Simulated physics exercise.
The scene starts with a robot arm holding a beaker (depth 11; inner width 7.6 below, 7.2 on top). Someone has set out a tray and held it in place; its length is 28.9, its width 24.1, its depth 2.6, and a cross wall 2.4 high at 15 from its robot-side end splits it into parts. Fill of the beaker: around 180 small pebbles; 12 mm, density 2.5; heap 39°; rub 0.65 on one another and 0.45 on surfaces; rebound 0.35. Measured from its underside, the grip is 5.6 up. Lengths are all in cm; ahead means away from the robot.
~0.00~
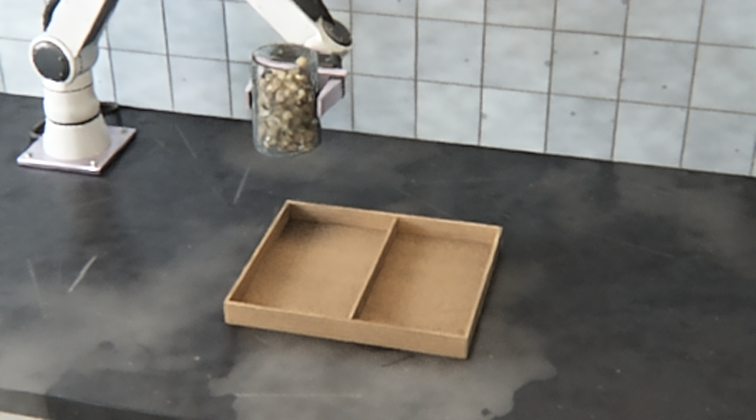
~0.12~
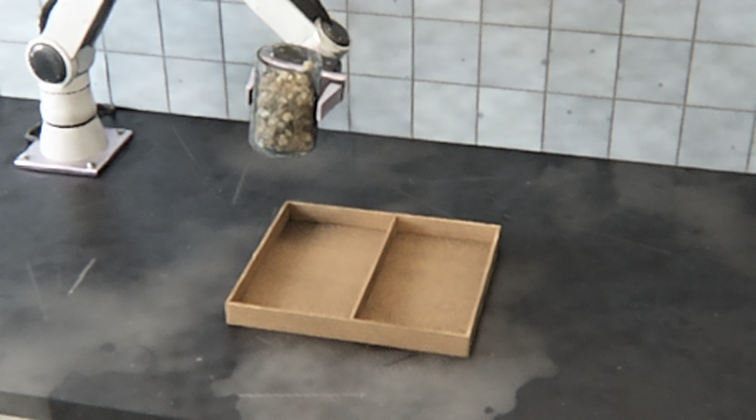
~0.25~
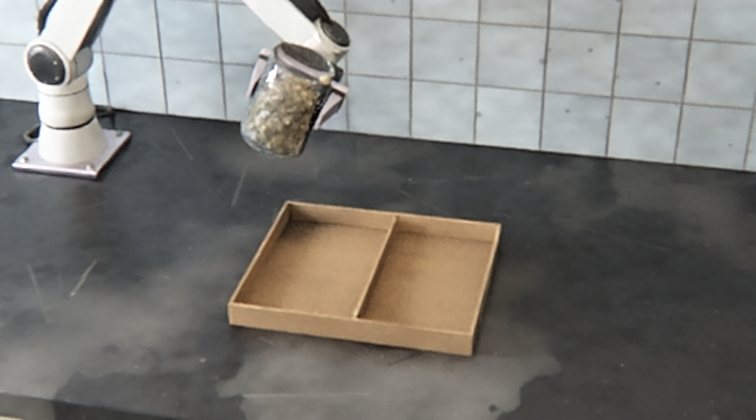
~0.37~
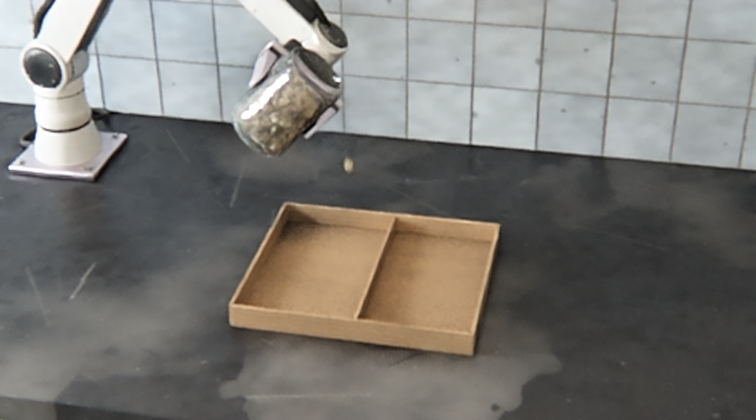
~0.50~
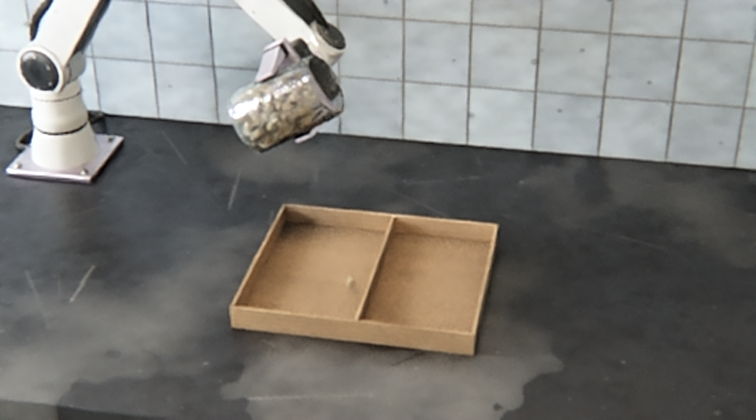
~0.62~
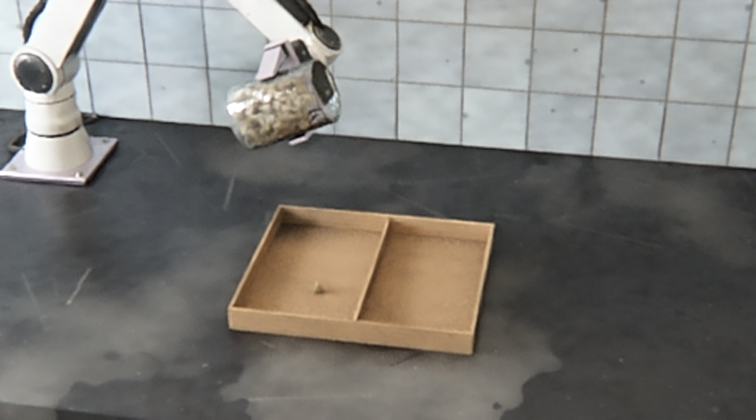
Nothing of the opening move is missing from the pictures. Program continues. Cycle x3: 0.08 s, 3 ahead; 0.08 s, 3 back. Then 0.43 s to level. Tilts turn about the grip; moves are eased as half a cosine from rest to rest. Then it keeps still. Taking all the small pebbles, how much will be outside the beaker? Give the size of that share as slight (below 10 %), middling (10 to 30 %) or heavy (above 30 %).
Middling.
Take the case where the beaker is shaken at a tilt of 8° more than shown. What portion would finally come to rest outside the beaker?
In that case roughly 30 per cent.
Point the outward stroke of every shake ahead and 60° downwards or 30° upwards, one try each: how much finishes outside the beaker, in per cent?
You'd get some 5 per cent with the first setting and some 35 per cent with the second.
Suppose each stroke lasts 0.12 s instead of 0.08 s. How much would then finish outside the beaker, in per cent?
Roughly 5 in a hundred.
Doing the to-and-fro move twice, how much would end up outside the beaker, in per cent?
Approx. 15 per cent.
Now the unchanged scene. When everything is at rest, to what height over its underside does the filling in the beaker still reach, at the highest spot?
I'd put it at close to 8.5 centimetres.
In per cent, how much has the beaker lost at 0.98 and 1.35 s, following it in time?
I'd put it near 10 percent first and near 20 percent later.
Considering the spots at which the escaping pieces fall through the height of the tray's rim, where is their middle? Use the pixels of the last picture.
Their middle lies around (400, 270).
After 0.98 s, tilted 66° forward, highest piece 26 above the table; 162 in the beaker, 8 in the far-side part, 3 in the robot-side part, 11 in flight or on a rim.
After 1.35 s, tilted 25° forward, highest piece 28 above the table; 149 in the beaker, 25 in the far-side part, 8 in the robot-side part, 1 on the table or floor, 1 in flight or on a rim.
After 1.73 s, level, highest piece 28 above the table; 149 in the beaker, 26 in the far-side part, 8 in the robot-side part, 1 on the table or floor.
After 2.78 s, level, highest piece 28 above the table; 149 in the beaker, 26 in the far-side part, 8 in the robot-side part, 1 on the table or floor.
At rest, 149 in the beaker, 26 in the far-side part, 8 in the robot-side part, 1 on the table or floor. That is 19 % outside the beaker.
